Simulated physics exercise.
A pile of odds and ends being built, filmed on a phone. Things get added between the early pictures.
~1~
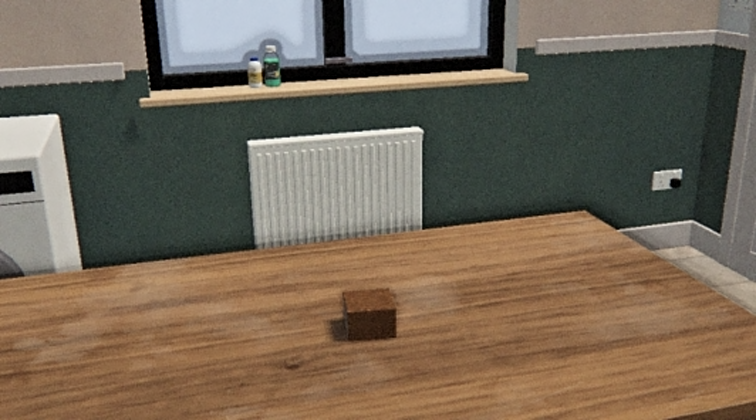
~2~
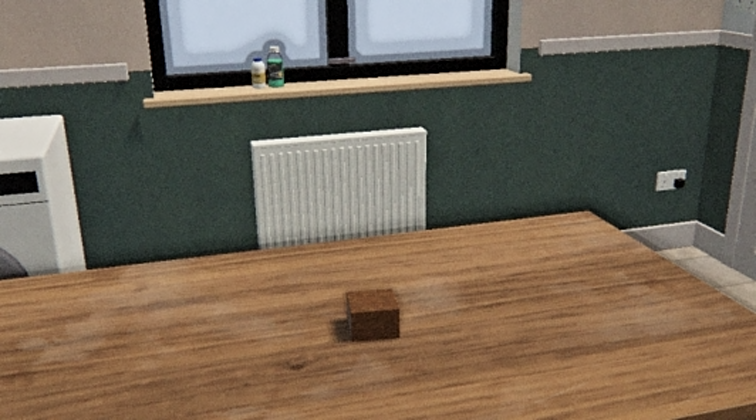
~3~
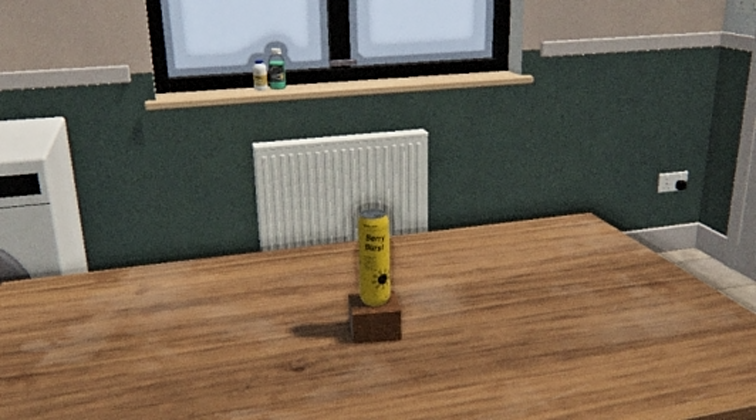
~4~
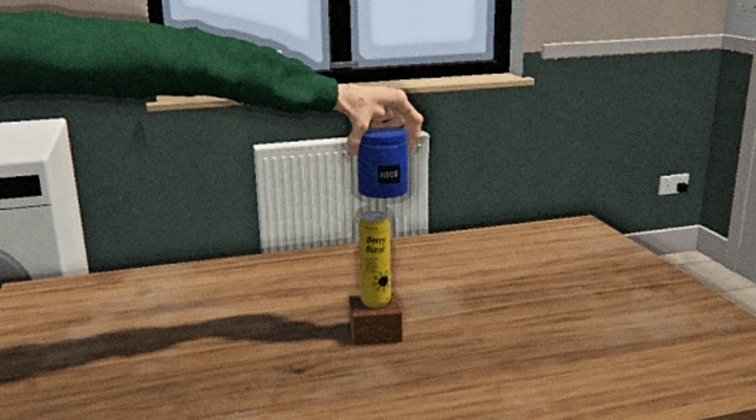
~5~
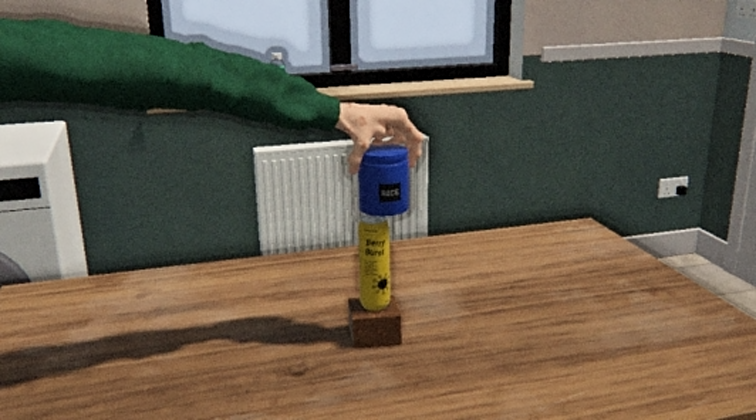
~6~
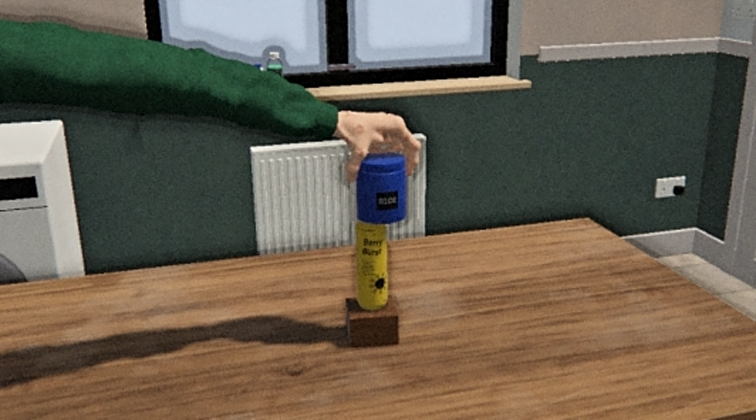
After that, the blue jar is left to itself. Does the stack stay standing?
Yes. The pile will be okay.
Then, 0.60 s after the last picture, nothing has stirred.
Then, 1.50 s after the last picture, blue jar resting near (381, 188).
At rest, all 3 in place. Seen from the same camera at the end, blue jar near (382, 188). The pile stays up.
